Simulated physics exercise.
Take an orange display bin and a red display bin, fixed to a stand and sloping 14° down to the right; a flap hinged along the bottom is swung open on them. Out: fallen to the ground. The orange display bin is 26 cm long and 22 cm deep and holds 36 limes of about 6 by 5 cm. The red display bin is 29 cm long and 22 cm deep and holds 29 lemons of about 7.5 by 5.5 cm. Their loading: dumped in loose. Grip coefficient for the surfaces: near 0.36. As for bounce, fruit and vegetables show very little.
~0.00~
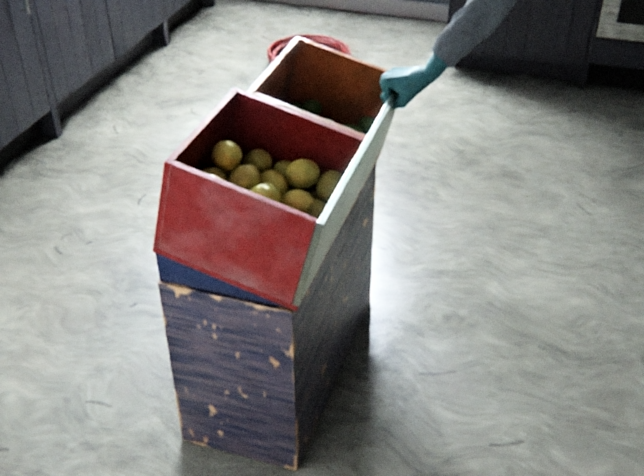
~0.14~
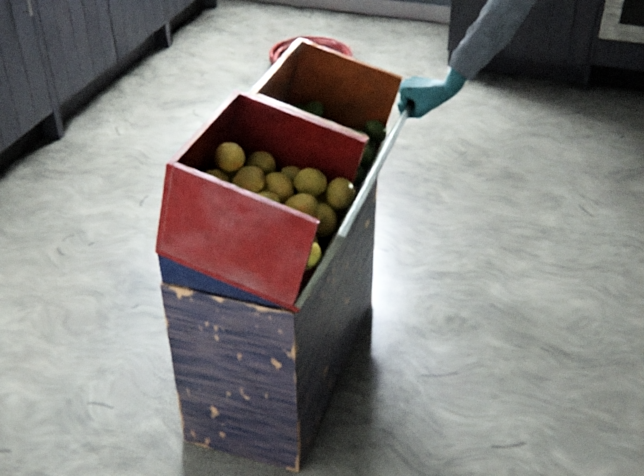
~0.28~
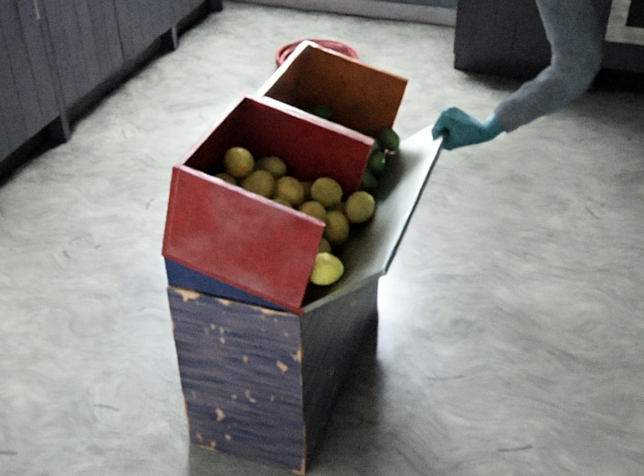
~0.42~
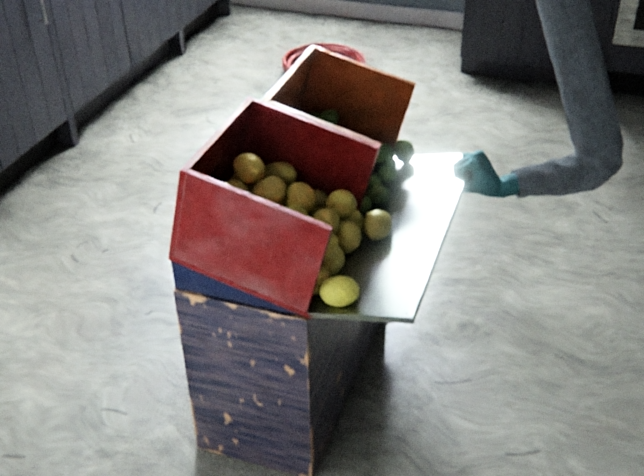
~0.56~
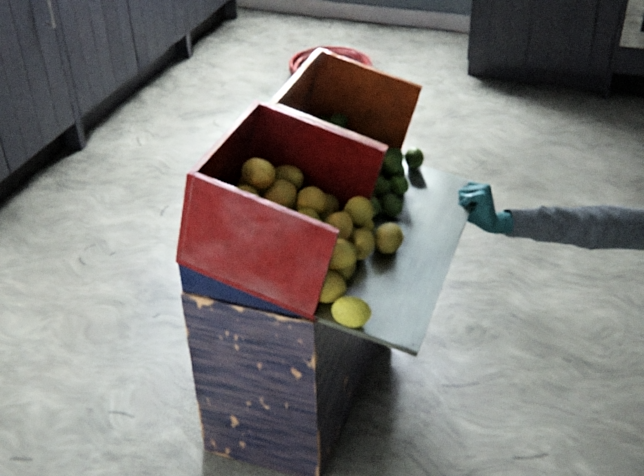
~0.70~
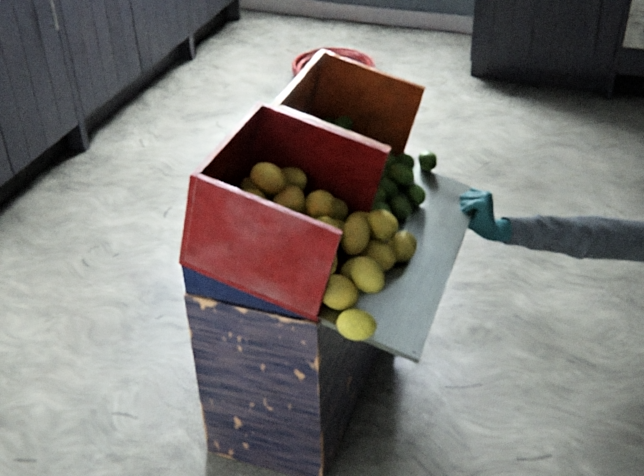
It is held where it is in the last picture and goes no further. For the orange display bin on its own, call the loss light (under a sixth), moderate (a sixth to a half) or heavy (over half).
Heavy.
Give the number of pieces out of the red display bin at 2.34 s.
Red display bin: Roughly 20 out by then.
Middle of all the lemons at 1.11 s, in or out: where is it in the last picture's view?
Centred roughly at (336, 249).
After 1.11 s, 1 of 36 out of the orange display bin and 3 of 29 out of the red display bin.
After 1.62 s, 14 of 36 out of the orange display bin and 11 of 29 out of the red display bin.
After 2.34 s, 26 of 36 out of the orange display bin and 21 of 29 out of the red display bin.
Outcome (at 3.26 s), 32 of 36 out of the orange display bin and 28 of 29 out of the red display bin. Asked share, 32 of 36, 89 per cent.
